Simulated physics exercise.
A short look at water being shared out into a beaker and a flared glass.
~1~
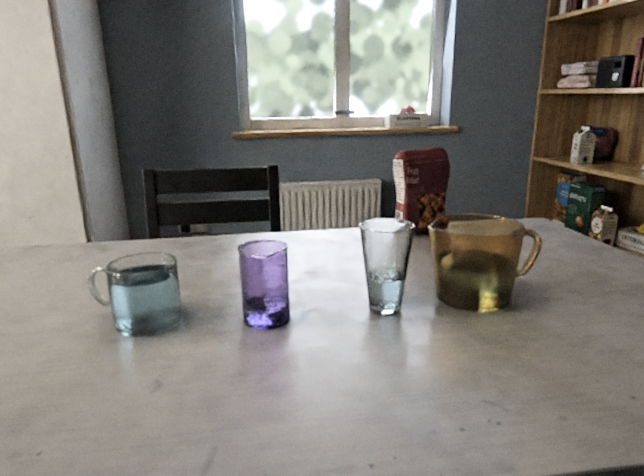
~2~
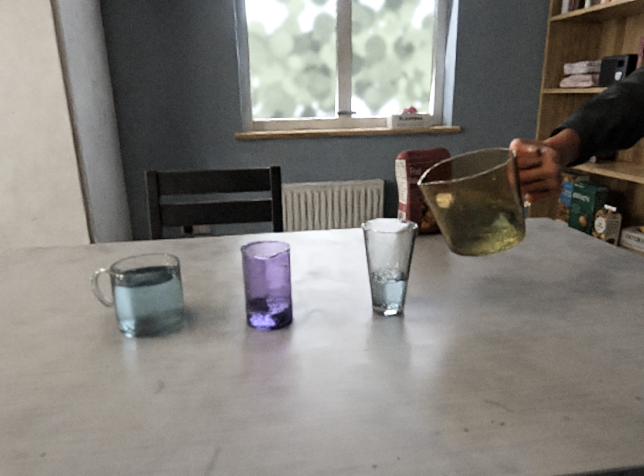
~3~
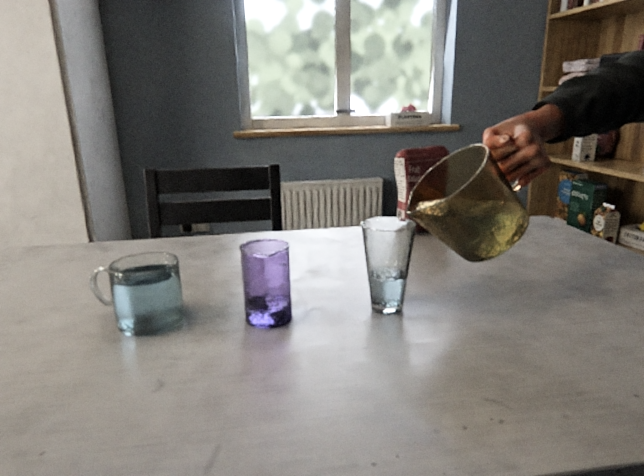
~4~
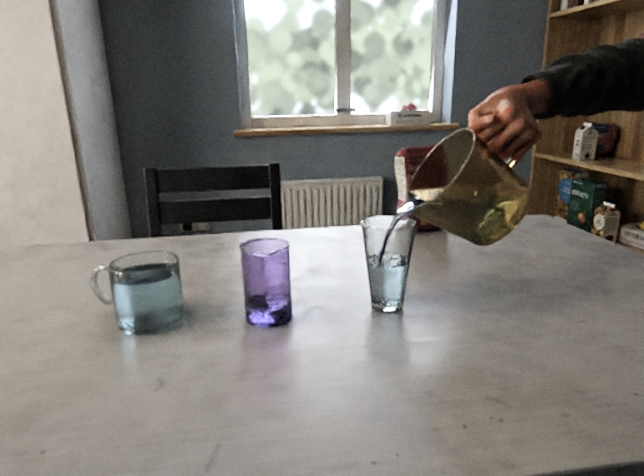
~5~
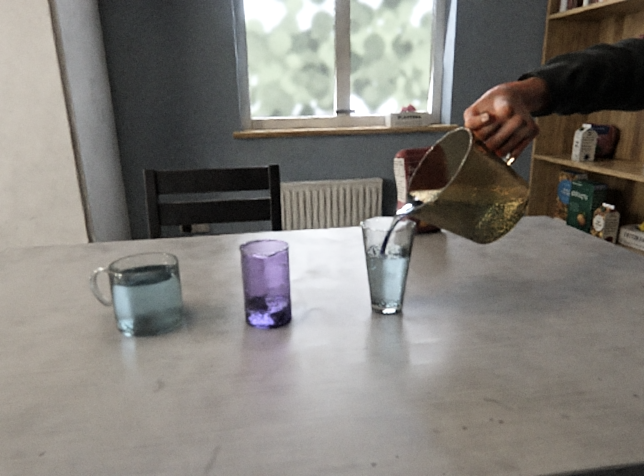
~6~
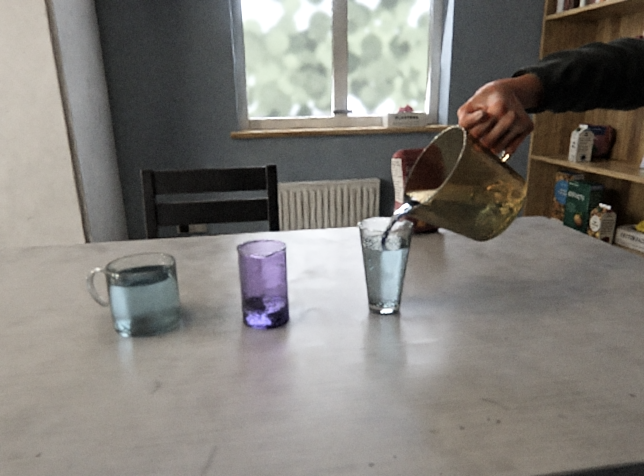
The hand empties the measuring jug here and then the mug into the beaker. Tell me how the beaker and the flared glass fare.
Left, the beaker runs over; right, the flared glass runs over.
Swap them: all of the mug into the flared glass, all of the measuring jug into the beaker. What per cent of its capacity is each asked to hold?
First 140 %, second 170 %.
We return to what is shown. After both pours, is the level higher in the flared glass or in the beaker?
It is the flared glass on the right.
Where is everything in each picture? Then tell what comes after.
At the start; measuring jug (475, 259) about half full; mug (145, 291) about three quarters full; flared glass (386, 264) about a third full; beaker (265, 283) about a quarter full, in the first frame.
A hand has the measuring jug; measuring jug about half full, surface at (477, 202); flared glass about a third full, surface at (388, 277), in the second frame.
The measuring jug is tipped; measuring jug (469, 205) tipped 40° with all of its load; flared glass (388, 263) about a third full, in the third frame.
The stream is running; measuring jug (468, 190) tipped 55° with nearly all of its load; flared glass about half full, surface at (388, 261), in the fourth frame.
The stream is running; measuring jug (467, 189) tipped 55° with about three quarters of its load; beaker (266, 282) about a quarter full, in the fifth frame.
The stream is running; measuring jug (464, 187) tipped 55° with about three quarters of its load; mug about three quarters full, surface at (142, 276); flared glass about three quarters full, surface at (385, 244); beaker about a quarter full, surface at (265, 304), in the sixth frame.
Shortly, the flared glass is full to the brim, some went over its rim.
At the finish, the beaker is full to the brim, some went over its rim; the flared glass is full to the brim, some went over its rim.
